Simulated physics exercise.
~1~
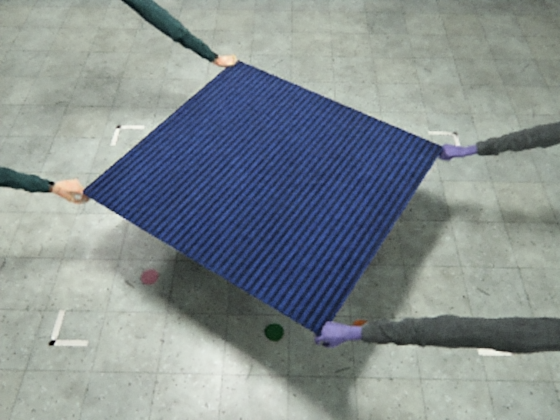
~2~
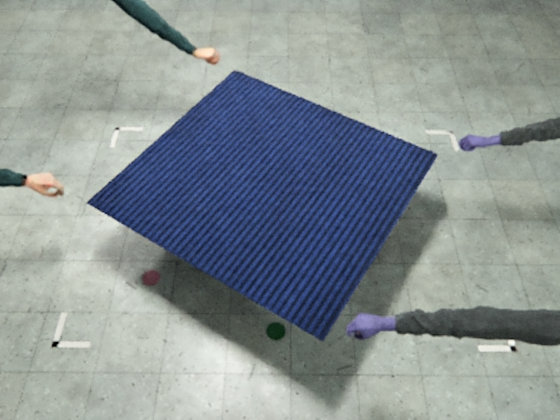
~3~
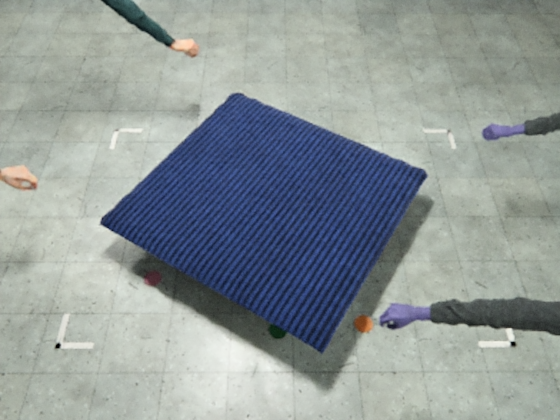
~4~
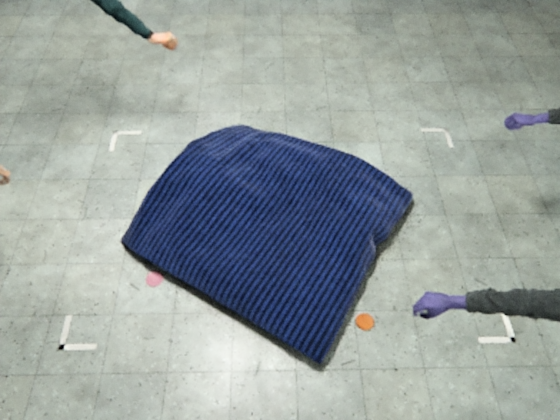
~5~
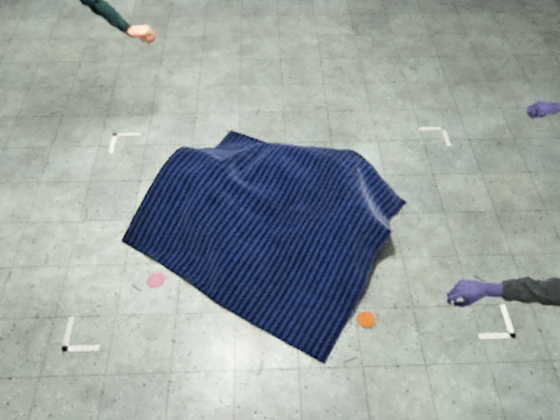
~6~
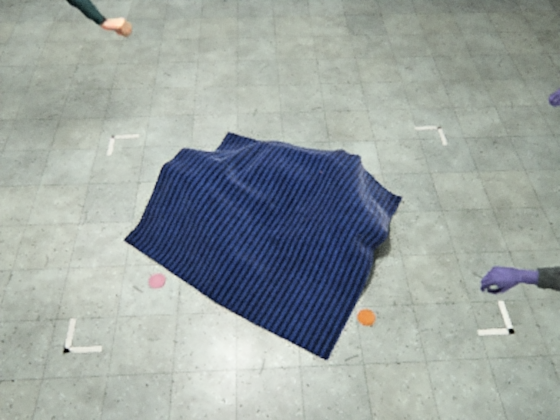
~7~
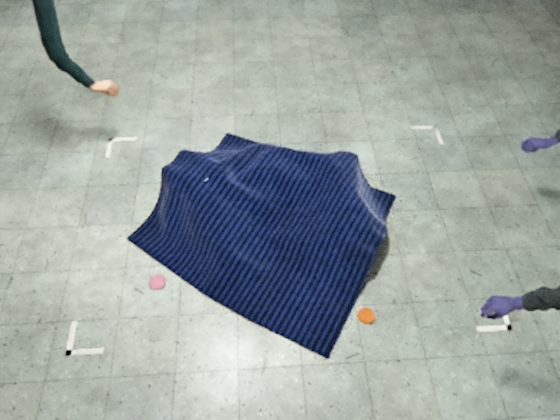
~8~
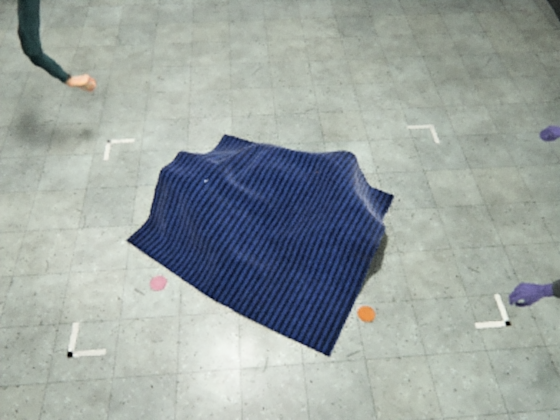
On a grey tiled shop floor with white corner marks, seen from above at a slant, four hands stretch a blue and black striped sheet level by its corners, two in green sleeves at left and two purple-gloved at right. Pink and green discs show near its lower edge. The hands let go and draw back as the sheet sinks, revealing an orange disc at lower right. It swallows the green disc and drapes over hidden things in raised folds. The view drifts slightly, and the sheet rests humped, with pink and orange still uncovered.
